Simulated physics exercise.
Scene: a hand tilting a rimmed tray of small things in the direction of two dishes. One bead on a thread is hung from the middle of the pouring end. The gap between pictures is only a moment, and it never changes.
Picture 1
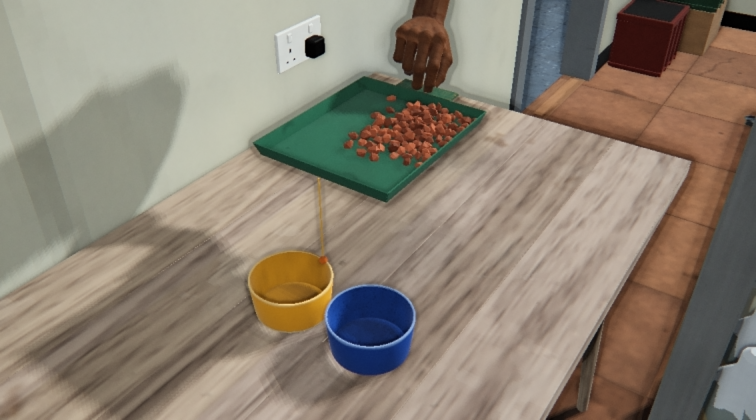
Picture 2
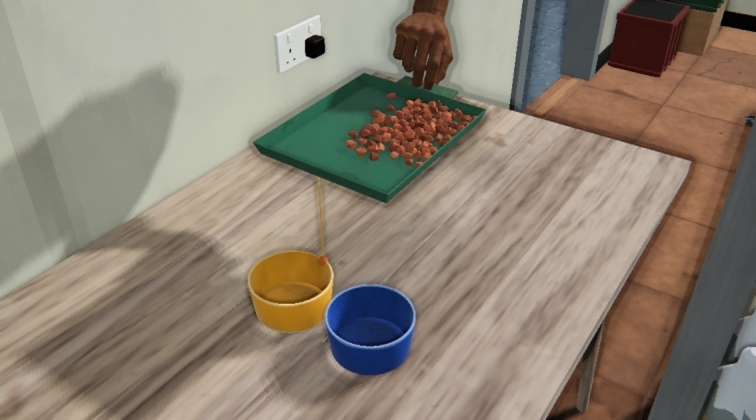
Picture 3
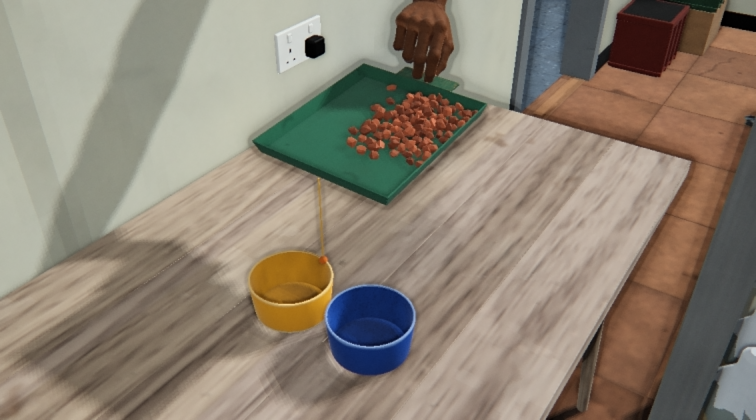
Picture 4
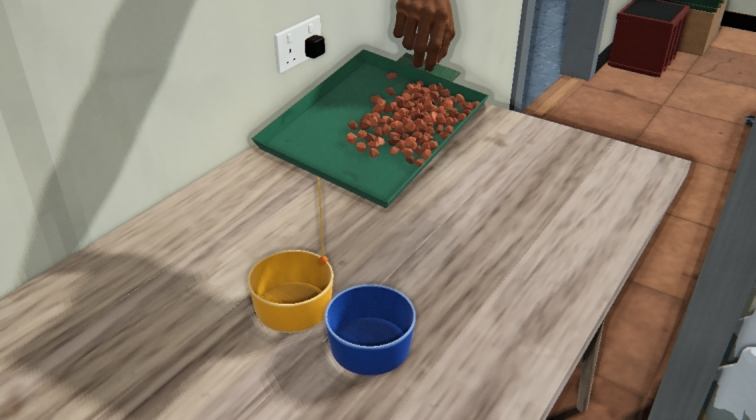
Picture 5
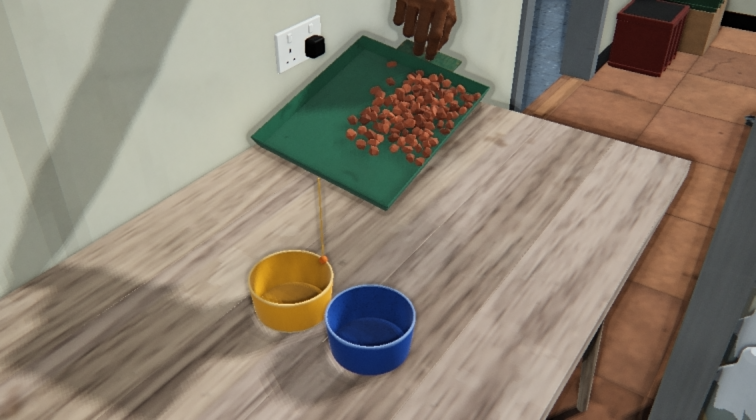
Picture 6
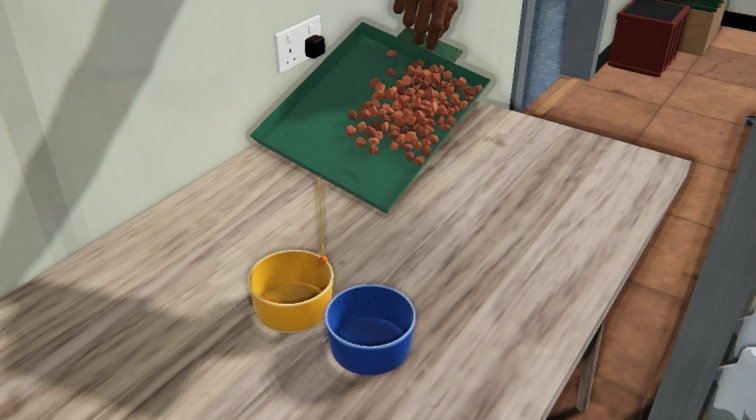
A hand slowly raised the far end of a green tray holding reddish-brown bits, tilting it toward a yellow dish and a blue dish on a wooden table, while the bits stayed bunched together.
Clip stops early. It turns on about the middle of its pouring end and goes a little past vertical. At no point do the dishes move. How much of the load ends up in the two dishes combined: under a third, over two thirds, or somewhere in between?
Over two thirds.
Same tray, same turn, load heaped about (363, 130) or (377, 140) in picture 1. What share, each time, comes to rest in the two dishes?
About 90 and 90 per cent.
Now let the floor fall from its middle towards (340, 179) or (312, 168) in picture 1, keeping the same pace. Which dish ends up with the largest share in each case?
Try one - the dish to the right; try two - the dish to the left.
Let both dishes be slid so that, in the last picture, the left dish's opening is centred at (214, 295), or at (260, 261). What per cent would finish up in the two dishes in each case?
Some 0 percent in the first case, 40 percent in the second.
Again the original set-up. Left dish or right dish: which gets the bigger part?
That would be the right-hand one.
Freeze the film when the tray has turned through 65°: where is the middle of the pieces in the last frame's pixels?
The load's middle is around (383, 196).
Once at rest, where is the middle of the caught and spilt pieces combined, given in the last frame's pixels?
About pixel (372, 341).
Soon after the last picture, tray tipped steeply; most on the tray; about a quarter in the air.
A little later, tray tipped past a quarter turn; a stray few on the tray; most in the right dish; a stray few in the left dish; a small part outside both; a small part in the air.
Later still, tray tipped past a quarter turn; nearly all in the right dish; a stray few in the left dish; a small part outside both.
At rest, tray tipped past a quarter turn; nearly all in the right dish; a stray few in the left dish; a small part outside both.
